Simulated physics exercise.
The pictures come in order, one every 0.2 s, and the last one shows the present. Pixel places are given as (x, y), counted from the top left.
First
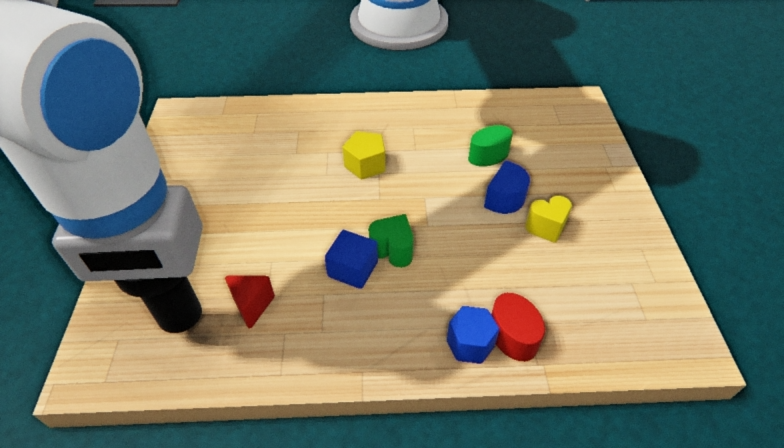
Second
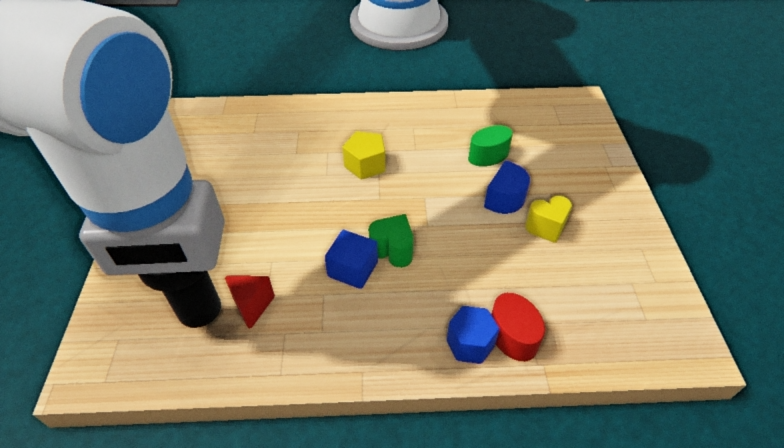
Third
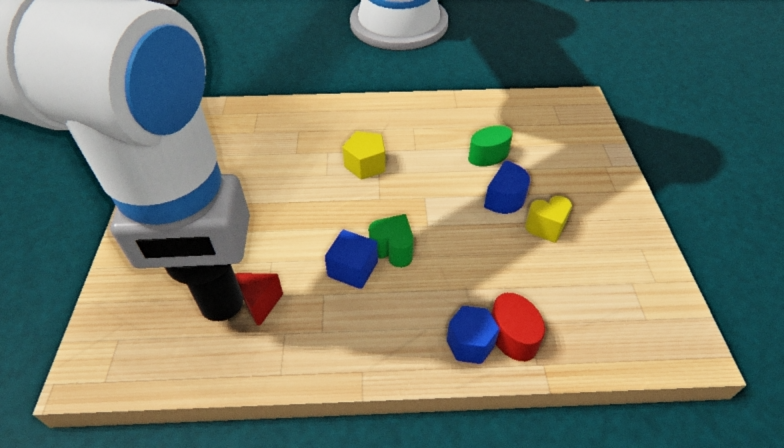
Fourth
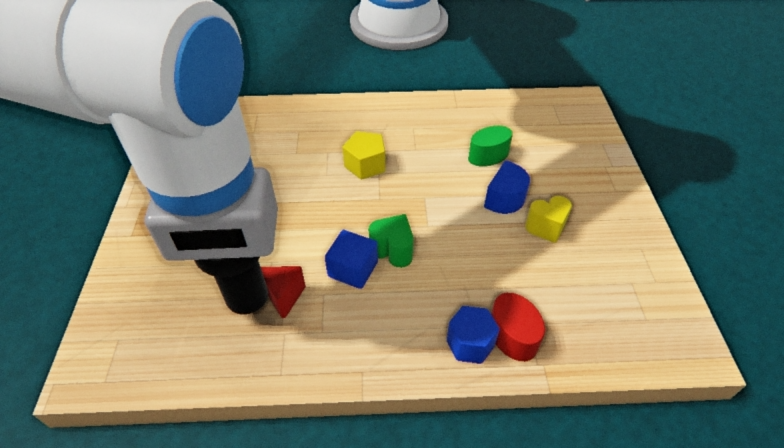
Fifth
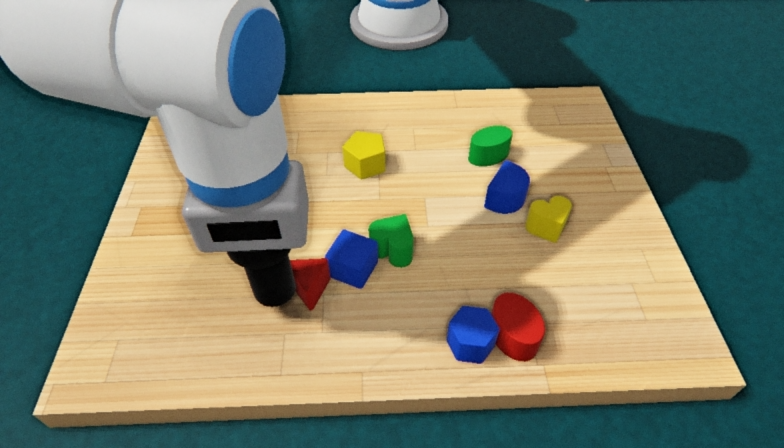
The clip shows a robot arm with a black stick moving right over a wooden board of colored blocks, reaching a red triangular block and pushing it a short way right, close to a blue block, while the others stay still.
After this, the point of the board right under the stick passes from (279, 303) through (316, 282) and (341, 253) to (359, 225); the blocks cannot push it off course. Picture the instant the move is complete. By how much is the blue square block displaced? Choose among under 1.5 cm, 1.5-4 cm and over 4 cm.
If I had to pick, the blue square block travels beyond 4 cm here.
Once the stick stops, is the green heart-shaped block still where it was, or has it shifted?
It gets pushed out of place.
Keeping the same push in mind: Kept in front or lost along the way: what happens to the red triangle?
It will get left beside or behind the stick.
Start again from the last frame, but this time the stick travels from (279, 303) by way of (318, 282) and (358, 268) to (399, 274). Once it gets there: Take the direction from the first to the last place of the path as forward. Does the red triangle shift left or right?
It shifts rightward.
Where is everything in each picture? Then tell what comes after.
The first frame shows stick's lower end at (180, 315); red triangle at (245, 287); blue square block at (351, 248); yellow pentagon at (365, 144); green heart-shaped block at (393, 230).
The second frame shows stick at (200, 309); blocks still.
The third frame shows stick at (222, 303); red triangle at (254, 284).
The fourth frame shows stick at (247, 297); red triangle at (279, 277).
The fifth frame shows stick at (275, 290); red triangle at (306, 270); blue square block at (351, 248); yellow pentagon at (365, 144); green heart-shaped block at (393, 230).
The first path, step by step. One third of the way, stick at (315, 267); red triangle at (348, 265), turned 35° clockwise; blue square block at (363, 240); green heart-shaped block at (398, 225), turned 20° clockwise.
Two thirds of the way, stick at (339, 239); red triangle at (360, 262), turned 50° clockwise; blue square block at (380, 228), turned 40° clockwise; green heart-shaped block at (415, 218), turned 30° clockwise.
At the end, stick at (358, 211); red triangle at (360, 262), turned 50° clockwise; blue square block at (394, 212), turned 80° clockwise; yellow pentagon still; green heart-shaped block at (432, 217), turned 70° clockwise.
